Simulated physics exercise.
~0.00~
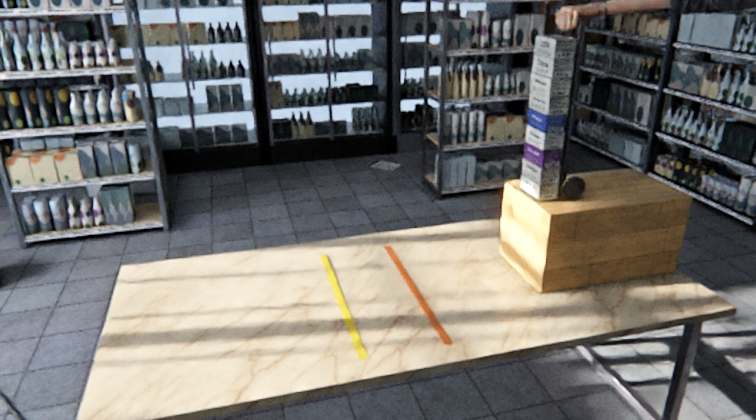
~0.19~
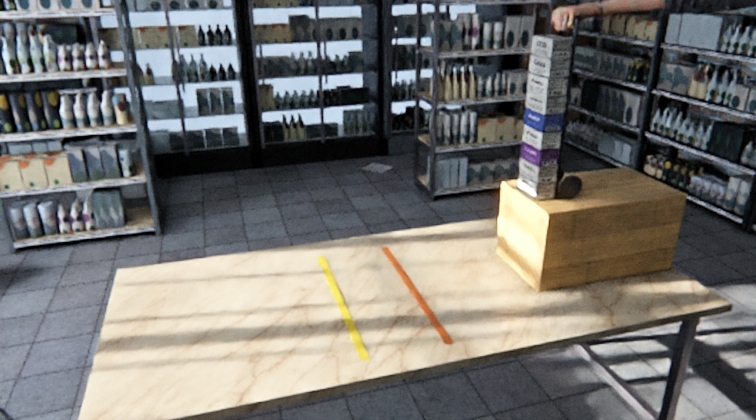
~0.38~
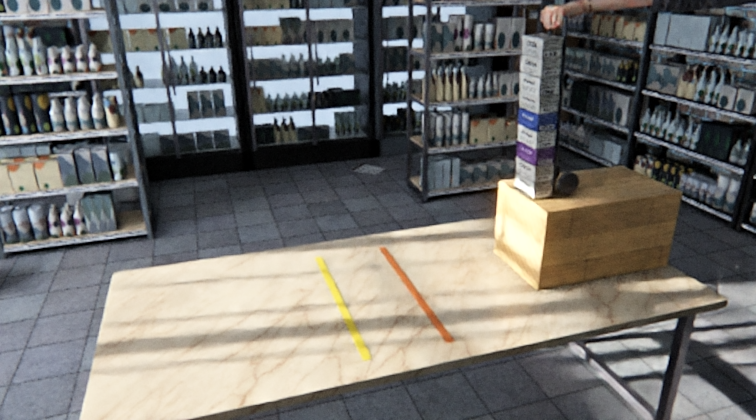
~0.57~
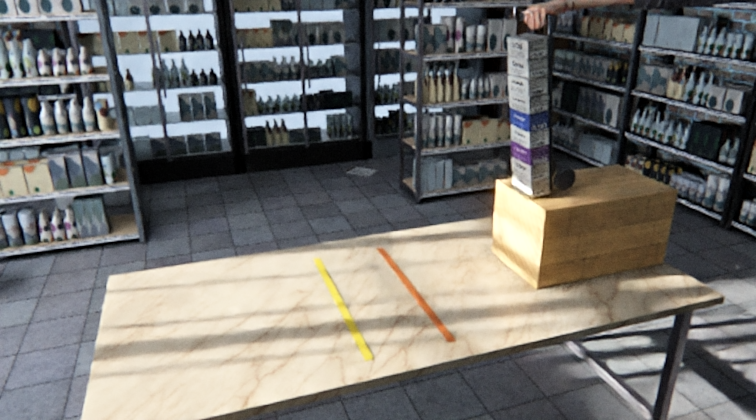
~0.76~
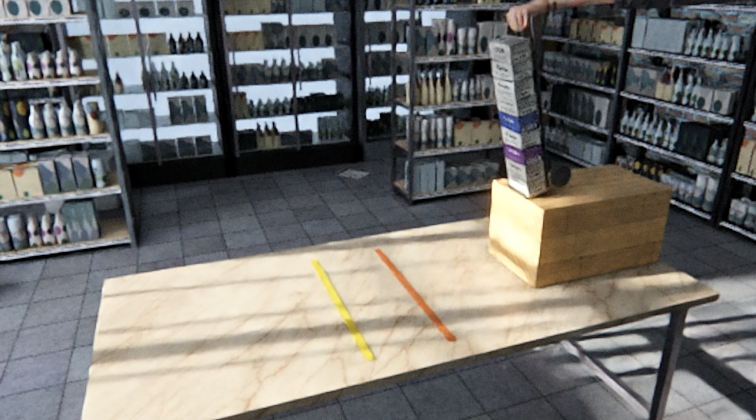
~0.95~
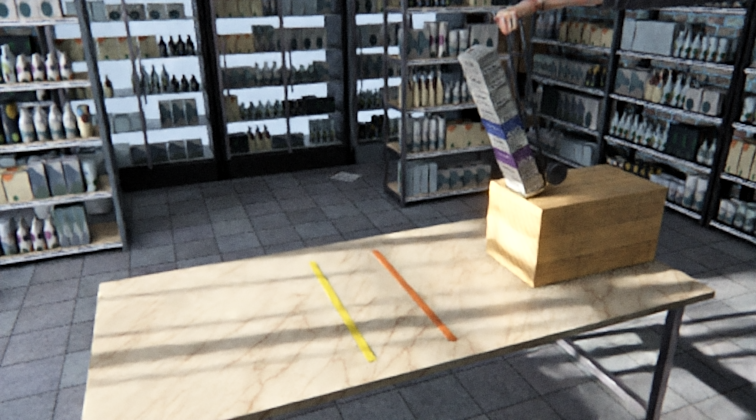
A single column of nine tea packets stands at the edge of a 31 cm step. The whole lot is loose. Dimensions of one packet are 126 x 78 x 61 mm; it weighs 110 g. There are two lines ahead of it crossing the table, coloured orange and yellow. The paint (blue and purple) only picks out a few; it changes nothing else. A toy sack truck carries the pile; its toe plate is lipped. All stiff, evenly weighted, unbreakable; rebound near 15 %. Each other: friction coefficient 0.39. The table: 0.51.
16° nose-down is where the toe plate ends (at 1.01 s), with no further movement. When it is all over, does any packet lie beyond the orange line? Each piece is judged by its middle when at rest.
The outcome is a piece beyond the line.
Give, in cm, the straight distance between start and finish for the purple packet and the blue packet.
About: Purple 48, blue 66.
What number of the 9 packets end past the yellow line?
The total is 0.
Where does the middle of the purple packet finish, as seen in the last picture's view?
In the final picture its centre lies roughly at (471, 267).
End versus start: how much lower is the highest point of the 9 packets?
47 cm.
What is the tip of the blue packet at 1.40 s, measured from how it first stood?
Close to 90° of tilt compared with the start.
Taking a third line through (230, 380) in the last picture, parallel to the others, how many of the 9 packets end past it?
Result: 0 of the lot.
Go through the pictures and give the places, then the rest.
In the first frame (pixels give the middle of a visible side; the camera moves round a little), truck frame (576, 58) 0° forward; orange line, near end, (440, 331); yellow line, near end, (358, 345); blue packet (536, 120); purple packet (533, 155); none has stirred.
The second frame shows truck frame (573, 57) 0° forward; blue packet (533, 120).
The third frame shows truck frame (564, 56) 3° forward; blue packet (527, 119) 14 mm from its place; purple packet (526, 153) 8 mm from its place; movement in 8 of them.
The fourth frame shows truck frame (550, 55) 8° forward; blue packet (519, 120) 8° from how it stood; purple packet (520, 153) 8° from how it stood; steepest lean 8°, the packet at (538, 48); movement in 9 of them.
The fifth frame shows truck frame (536, 55) 13° forward; blue packet (509, 122) 14° from how it stood; purple packet (513, 154) 14° from how it stood; steepest lean 14°, the packet at (520, 51); movement in 9 of them.
The sixth frame shows truck frame (526, 57) 16° forward; orange line, near end, (444, 329); yellow line, near end, (365, 348); blue packet (493, 129) 26° from how it stood; purple packet (504, 158) 26° from how it stood; steepest lean 26°, the packet at (489, 63); movement in 9 of them.
After 1.06 s, none of the 9 packets past the orange line, 9 disturbed; blue packet 42° from how it stood, 33 mm lower; purple packet 42° from how it stood.
After 1.20 s, 1 of the 9 packets past the orange line; purple packet 72° from how it stood, 8 cm lower; blue packet 71° from how it stood, 16 cm lower.
After 1.40 s, 3 of the 9 packets past the orange line; purple packet on its side; blue packet on its side.
In the end (2.2 s), 3 of the 9 packets past the orange line; blue packet on its side; purple packet on its side. The farthest middle lies 21 cm beyond that line. From the last view, middles, blue packet near (432, 274), purple packet near (471, 267).
